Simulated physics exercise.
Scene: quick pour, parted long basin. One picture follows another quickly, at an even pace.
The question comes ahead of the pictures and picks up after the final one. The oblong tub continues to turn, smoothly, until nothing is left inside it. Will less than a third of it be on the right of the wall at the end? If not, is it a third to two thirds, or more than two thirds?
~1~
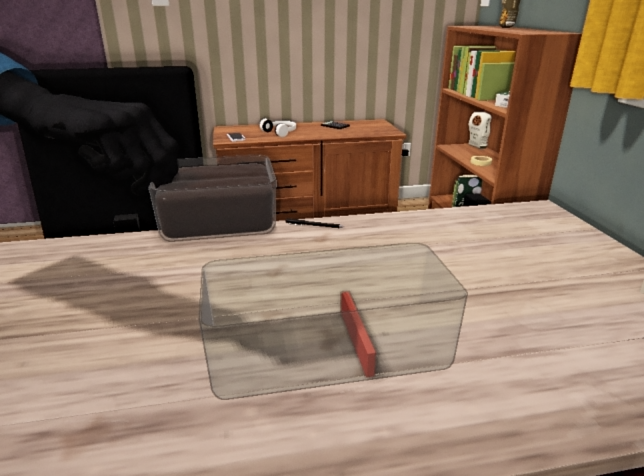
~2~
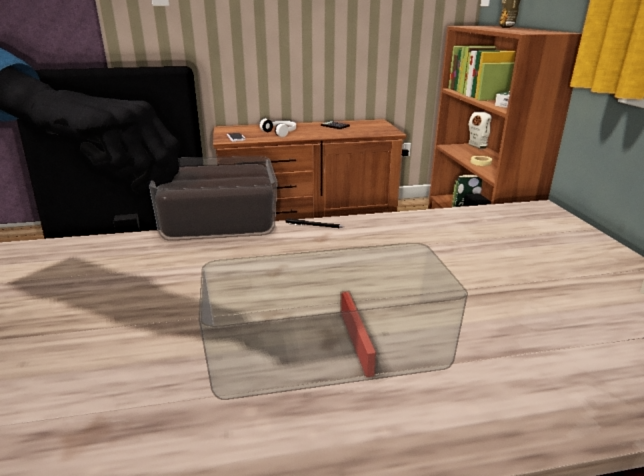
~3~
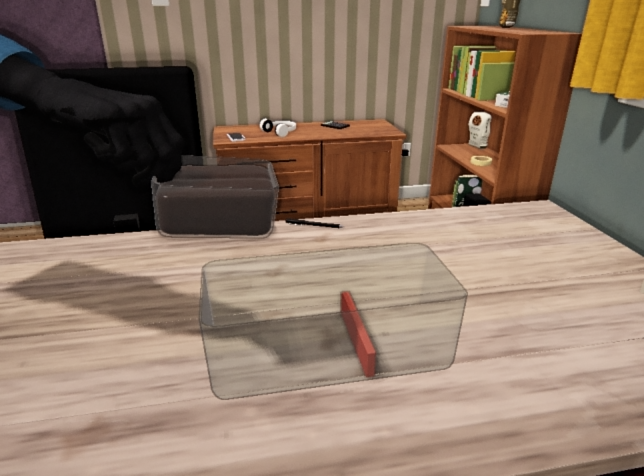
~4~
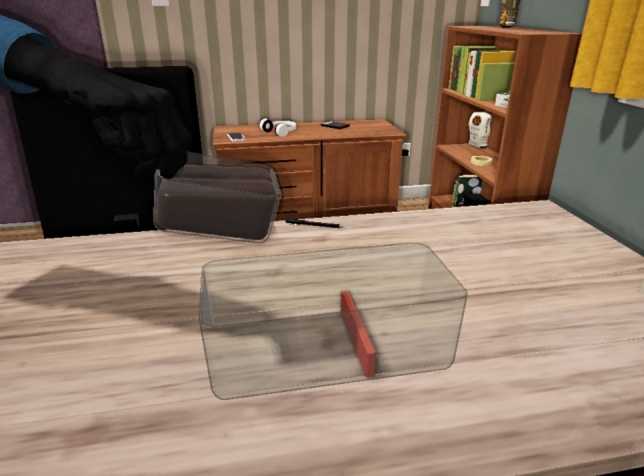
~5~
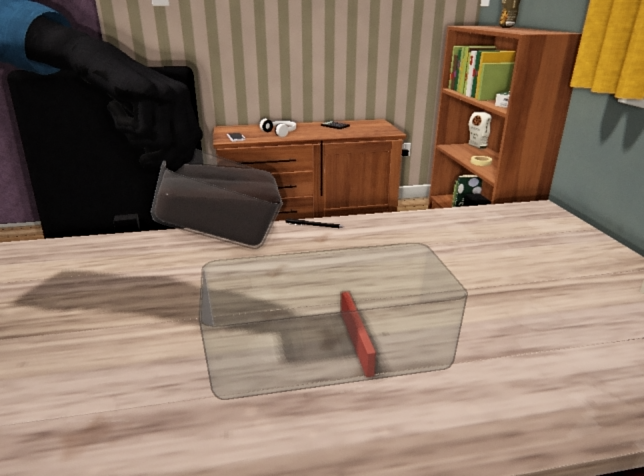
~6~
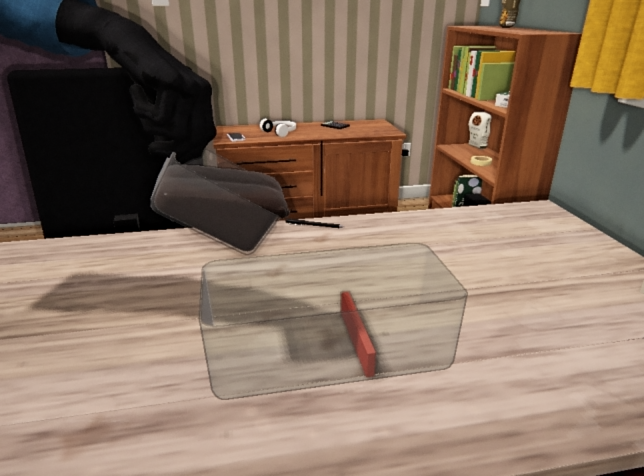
Once it settles, the part right of the wall is below a third, I'd say.
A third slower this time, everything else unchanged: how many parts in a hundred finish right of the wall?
Roughly 5 percent.
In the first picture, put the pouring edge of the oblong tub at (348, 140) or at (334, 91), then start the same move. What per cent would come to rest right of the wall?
65 and 60 in a hundred.
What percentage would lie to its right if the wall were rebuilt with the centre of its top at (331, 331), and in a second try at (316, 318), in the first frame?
35 per cent, then 50 per cent, roughly.
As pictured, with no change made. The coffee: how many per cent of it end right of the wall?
Close to 10 in a hundred.
A moment on, the oblong tub is tipped on its side and 14 per cent is still to pour, 45 is left of the wall and 0 right of it.
Next, the oblong tub is tipped right over and 2 per cent is still to pour, 80 is left of the wall and 2 right of it.
Then the oblong tub is tipped right over and 0 per cent is still to pour, 83 is left of the wall and 10 right of it.
Later the oblong tub is tipped right over and 0 per cent is still to pour, 84 is left of the wall and 11 right of it.
In the end 84 per cent lies left of the wall, 11 right of it and 5 outside.
